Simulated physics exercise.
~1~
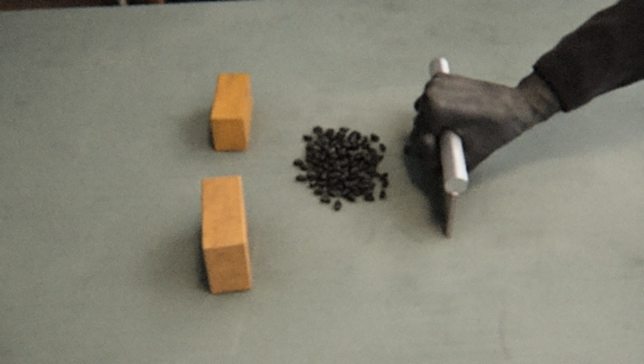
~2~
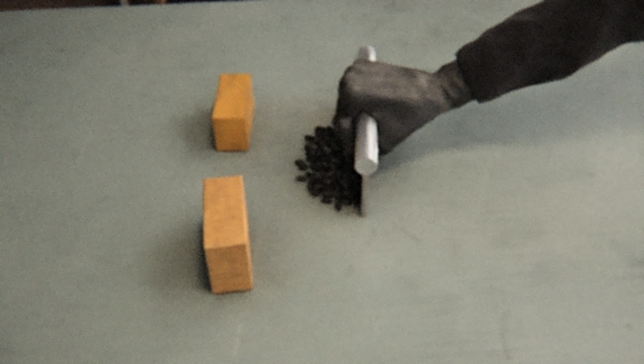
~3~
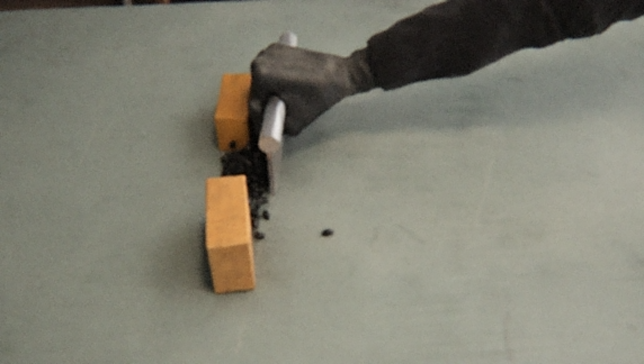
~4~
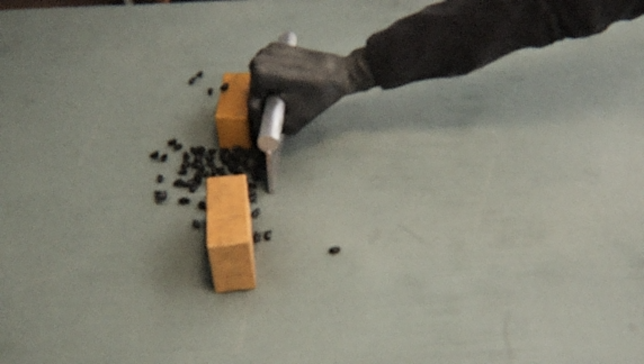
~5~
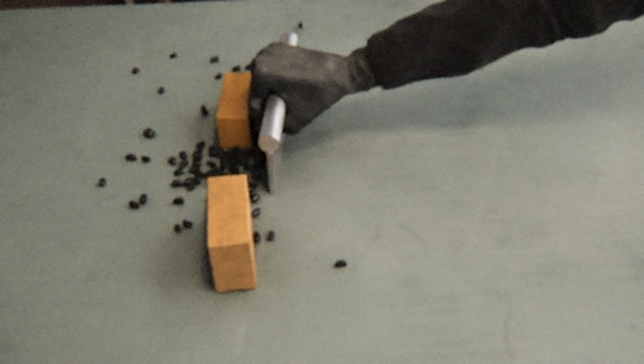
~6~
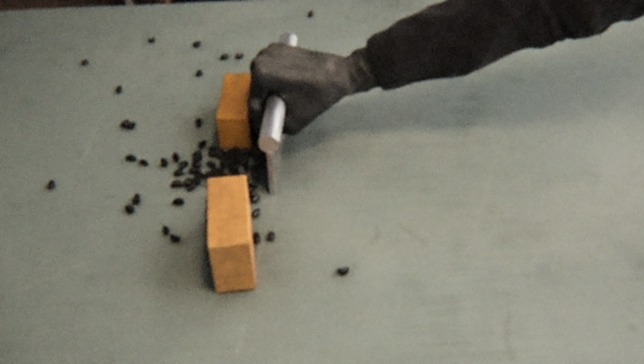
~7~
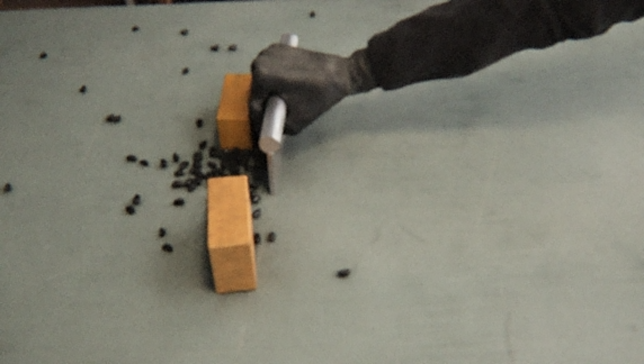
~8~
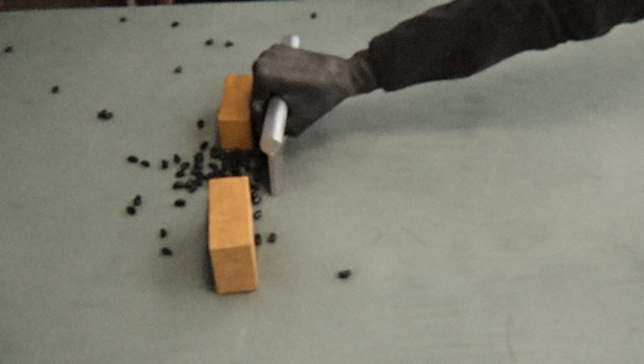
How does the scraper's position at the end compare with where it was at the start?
It started out to the right of the bean pile, well away from the orange blocks, and ended farther left, right up by the blocks and the gap between them.
